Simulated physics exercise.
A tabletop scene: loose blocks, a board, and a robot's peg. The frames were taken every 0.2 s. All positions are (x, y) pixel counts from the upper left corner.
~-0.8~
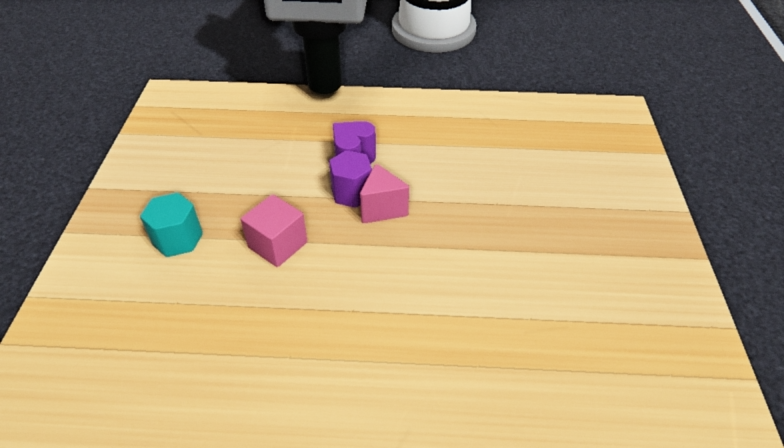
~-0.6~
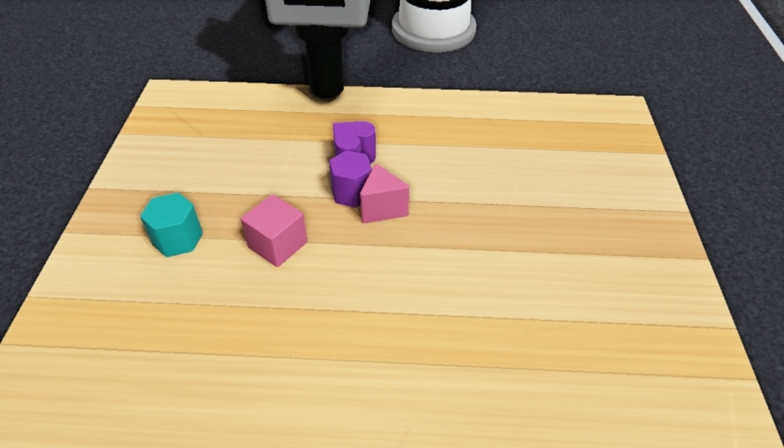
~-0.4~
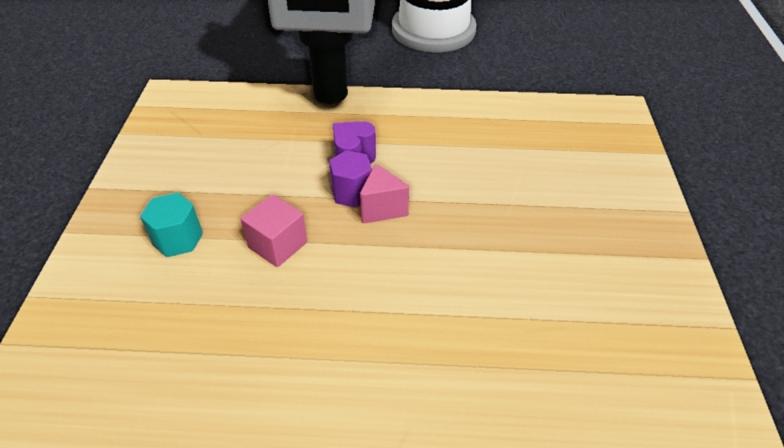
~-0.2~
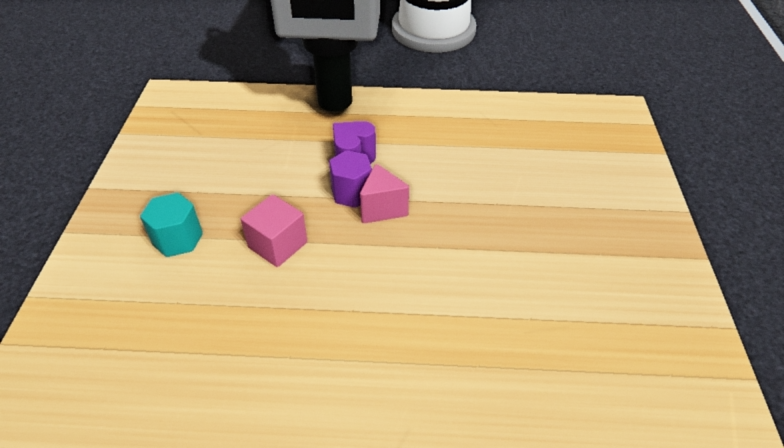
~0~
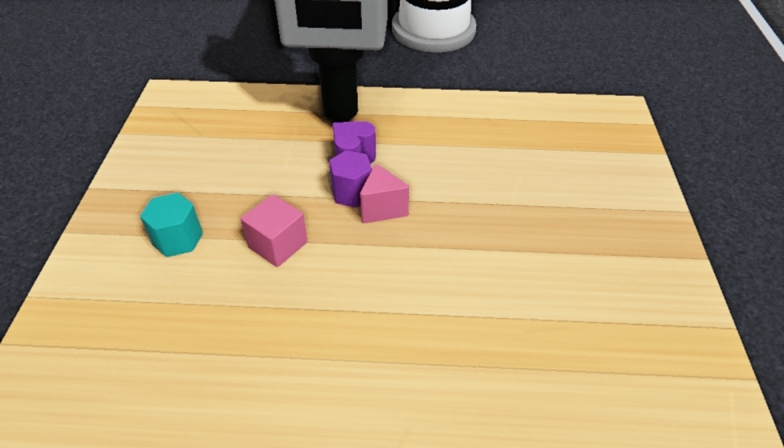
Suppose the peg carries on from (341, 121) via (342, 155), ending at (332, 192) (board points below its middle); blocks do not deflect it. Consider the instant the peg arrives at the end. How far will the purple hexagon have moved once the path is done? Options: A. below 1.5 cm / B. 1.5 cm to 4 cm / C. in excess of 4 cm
Answer: C.
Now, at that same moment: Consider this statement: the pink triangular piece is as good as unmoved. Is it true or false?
That claim is false.
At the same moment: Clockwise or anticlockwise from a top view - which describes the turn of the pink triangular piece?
I'd predict that, seen from above, the pink triangular piece rotates counter-clockwise.
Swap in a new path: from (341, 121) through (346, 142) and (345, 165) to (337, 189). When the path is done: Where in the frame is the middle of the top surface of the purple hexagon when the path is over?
Just about (352, 213).
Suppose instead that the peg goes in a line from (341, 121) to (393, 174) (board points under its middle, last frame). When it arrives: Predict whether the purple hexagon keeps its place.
It gets displaced.
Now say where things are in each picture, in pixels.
In the first picture, peg tip at (325, 85); block tops, pink four-sided block at (272, 215); purple hexagon at (350, 164); purple heart block at (352, 132); pink triangular piece at (382, 181).
In the second picture, peg at (327, 89); blocks unchanged.
In the third picture, peg at (331, 94); blocks unchanged.
In the fourth picture, peg at (335, 102); blocks unchanged.
In the fifth picture, peg at (341, 111); pink four-sided block at (272, 215); purple hexagon at (350, 164); purple heart block at (352, 132); pink triangular piece at (382, 181).
What follows on the original path. One third of the way, peg at (342, 133); purple hexagon at (351, 168); purple heart block at (353, 137).
Two thirds of the way, peg at (339, 157); purple hexagon at (351, 195), turned 45° anticlockwise; purple heart block at (346, 164); pink triangular piece at (389, 187), turned 15° anticlockwise.
At the end, peg at (331, 182); pink four-sided block in place; purple hexagon at (360, 220), turned 65° anticlockwise; purple heart block at (342, 190); pink triangular piece at (390, 188), turned 25° anticlockwise.
